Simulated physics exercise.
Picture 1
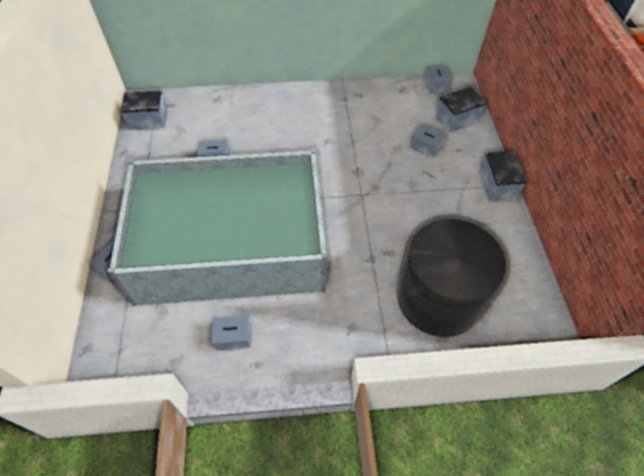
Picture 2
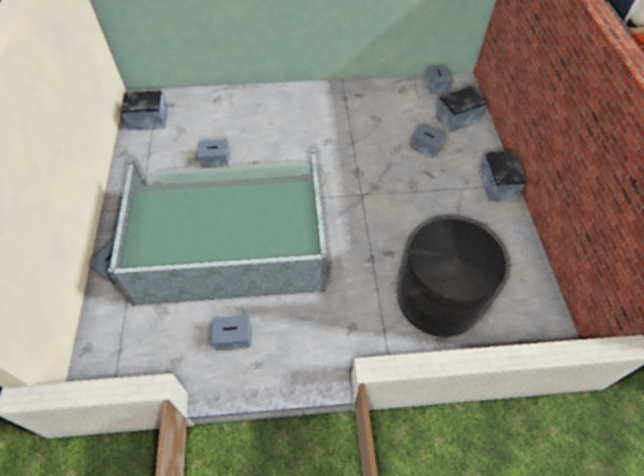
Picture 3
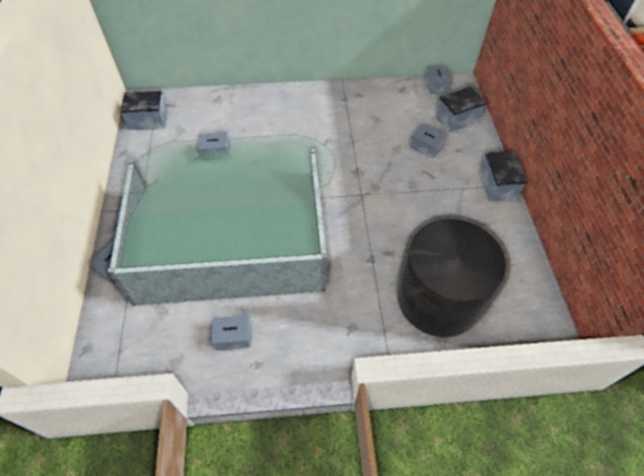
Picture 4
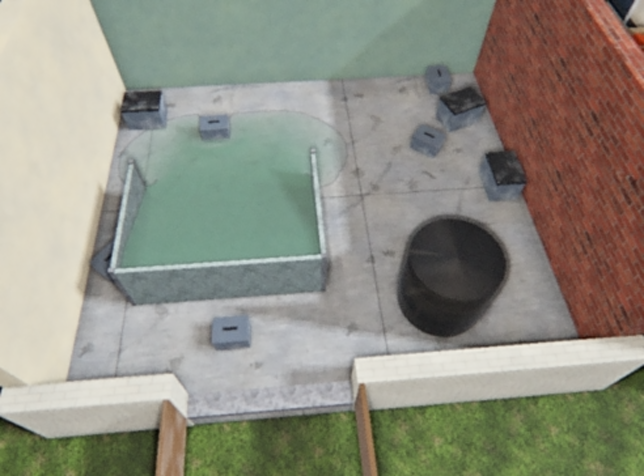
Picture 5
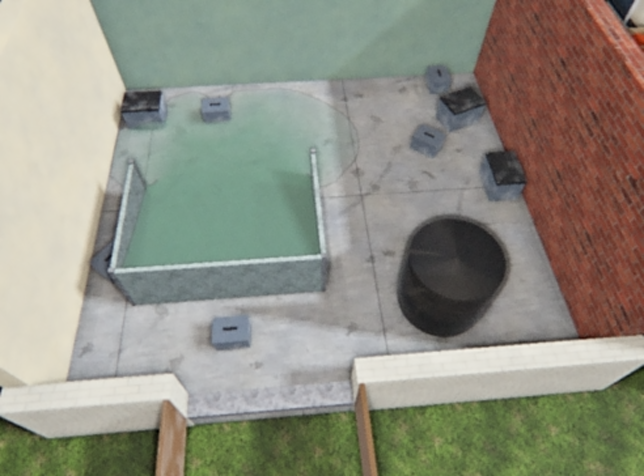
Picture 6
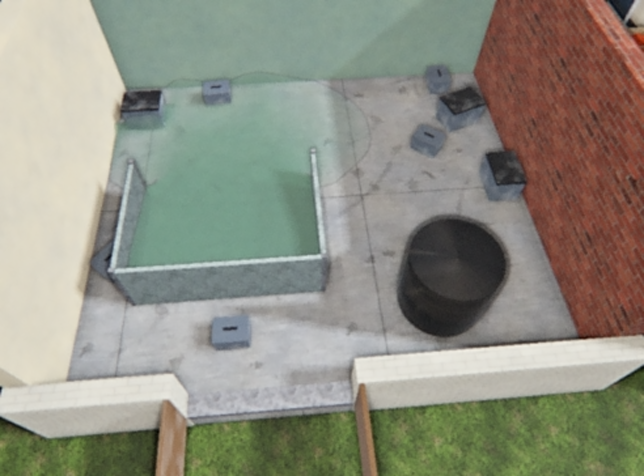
Walled yard with a rectangular tank opening at the back, green water spreading across the paving and pushing a grey box backward.
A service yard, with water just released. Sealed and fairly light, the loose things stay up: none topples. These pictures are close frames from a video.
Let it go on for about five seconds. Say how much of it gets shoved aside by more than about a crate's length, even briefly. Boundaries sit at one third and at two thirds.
The share is at least two thirds.
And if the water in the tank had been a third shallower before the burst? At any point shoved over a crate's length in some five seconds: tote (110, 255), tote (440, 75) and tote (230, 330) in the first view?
Well, in sequence: Carried that far, carried that far, not carried that far.
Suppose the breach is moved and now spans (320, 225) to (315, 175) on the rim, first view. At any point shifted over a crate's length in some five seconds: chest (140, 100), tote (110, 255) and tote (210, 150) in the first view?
In the order asked: Never gets that far, then never gets that far, then never gets that far.
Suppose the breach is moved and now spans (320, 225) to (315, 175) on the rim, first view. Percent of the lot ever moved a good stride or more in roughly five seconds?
I'd guess around 50 percent of them.
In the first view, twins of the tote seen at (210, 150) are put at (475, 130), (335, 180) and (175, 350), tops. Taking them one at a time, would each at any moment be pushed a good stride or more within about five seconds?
The answers, in order, are displaced a stride, remains nearby and remains nearby.
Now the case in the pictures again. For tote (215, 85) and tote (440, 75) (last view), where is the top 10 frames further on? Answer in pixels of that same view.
Approximately (185, 67) for one and (476, 80) for the other.
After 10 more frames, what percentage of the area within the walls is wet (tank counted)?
Around 50 percent.
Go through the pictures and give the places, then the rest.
In the first frame, a tote at (212, 148) rests on the ground; a chest at (141, 100) rests on the ground; 0 of 8 have shifted.
In the second frame, a tote at (212, 148), on the bottom; a chest at (141, 100) rests on the ground; 0 of 8 have shifted.
In the third frame, a tote at (213, 140), on the bottom, close to its start; a chest at (141, 100) rests on the ground; 1 of 8 have shifted.
In the fourth frame, a tote at (214, 122), on the bottom, a stride from its start; a chest at (141, 100) rests on the ground; 1 of 8 have shifted.
In the fifth frame, a tote at (215, 105), on the bottom, a stride from its start; a chest at (141, 100) rests on the ground; 1 of 8 have shifted.
In the sixth frame, a tote at (216, 87), on the bottom, a stride from its start; a chest at (141, 100), on the bottom; 1 of 8 have shifted.
A moment on, 1 of 8 are well off their spots; 1 afloat.
Next, 2 of 8 are well off their spots; 2 afloat.
Later, 7 of 8 are well off their spots; 3 afloat.
In the end, 7 of 8 are well off their spots, and 7 have been at some point; 4 afloat.
